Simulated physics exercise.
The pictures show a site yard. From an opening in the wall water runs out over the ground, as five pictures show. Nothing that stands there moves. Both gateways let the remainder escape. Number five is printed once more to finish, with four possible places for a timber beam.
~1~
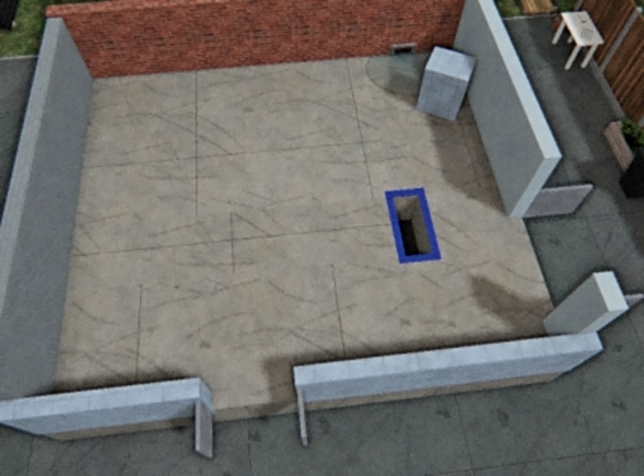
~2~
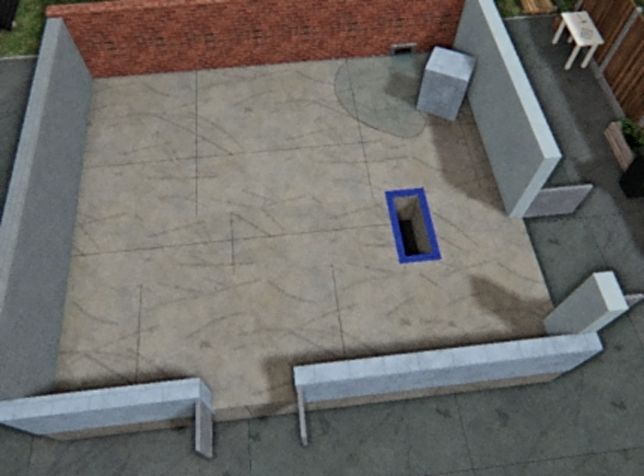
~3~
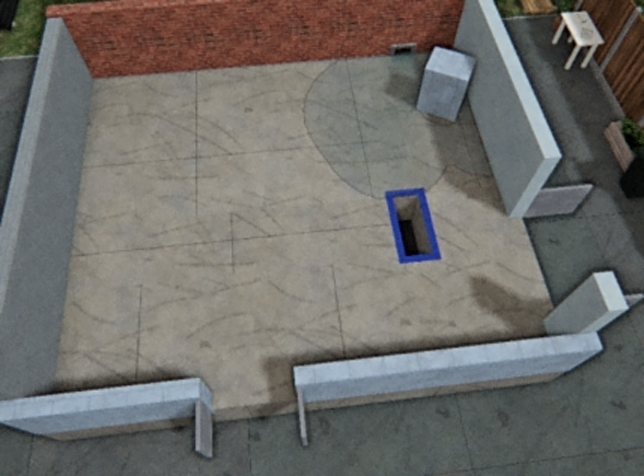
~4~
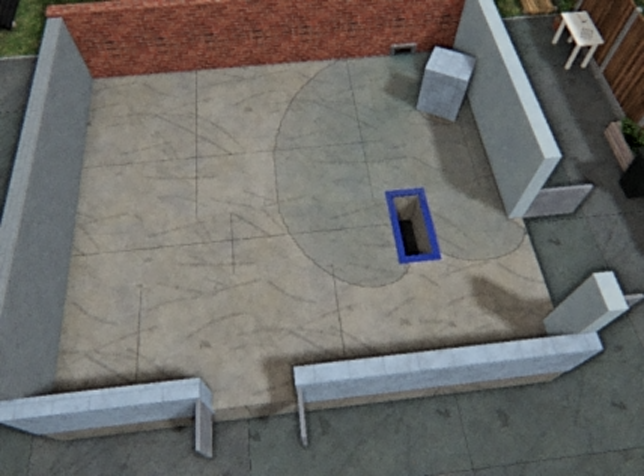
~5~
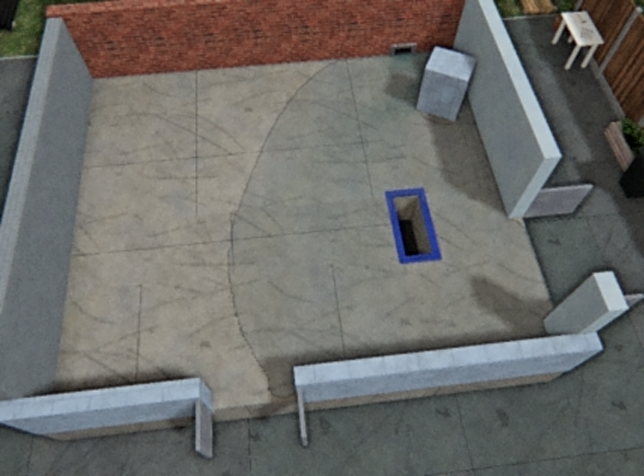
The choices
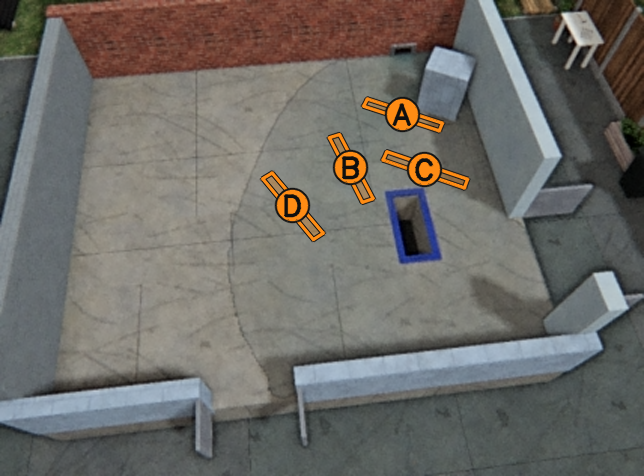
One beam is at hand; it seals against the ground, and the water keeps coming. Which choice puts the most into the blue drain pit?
Take B.
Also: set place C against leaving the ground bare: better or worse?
It is worse.
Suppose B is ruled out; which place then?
D it is.
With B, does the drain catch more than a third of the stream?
Yes.
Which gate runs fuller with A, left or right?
The left gate.
On the marked copy, A from (365, 102) to (440, 126); B from (334, 136) to (367, 200); C from (384, 155) to (465, 183); D from (267, 175) to (318, 236).
With A, about 9 % of the stream runs into the blue drain pit, about 87 % out by the gates.
With B, about 49 % of the stream runs into the blue drain pit, about 48 % out by the gates.
With C, about 12 % of the stream runs into the blue drain pit, about 86 % out by the gates.
With D, about 27 % of the stream runs into the blue drain pit, about 72 % out by the gates.
